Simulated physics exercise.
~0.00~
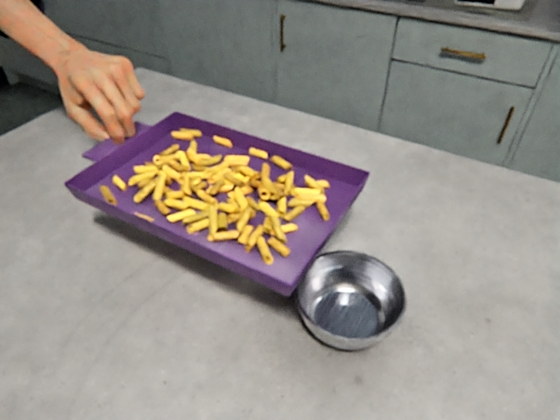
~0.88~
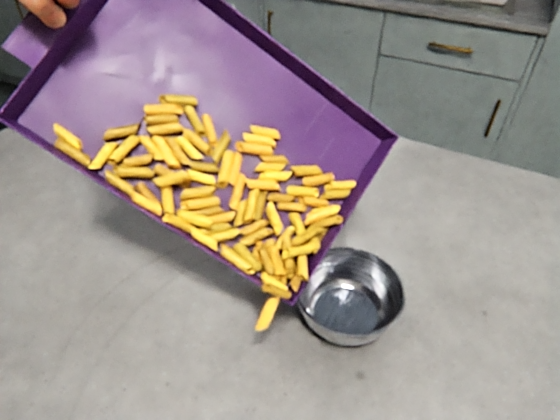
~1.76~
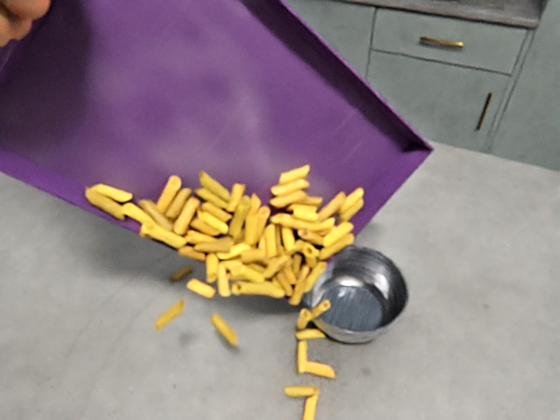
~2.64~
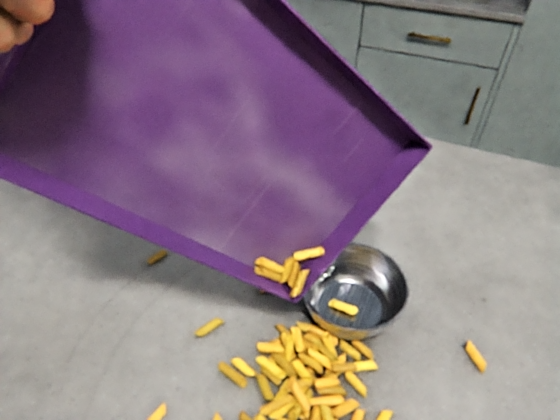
On a pale grey counter in a kitchen with grey-green cabinets, a hand at the upper left holds a shallow purple tray of yellow pasta tubes beside a small metal bowl. The hand lifts the tray and tips it toward the bowl, and the pasta slides down to the lower edge and corner. As the tray tilts more steeply, pieces spill over the edge and drop in front of the bowl rather than into it. At the end, most of the pasta lies heaped and scattered on the counter, with a few pieces still in the tray's corner and the bowl nearly empty.
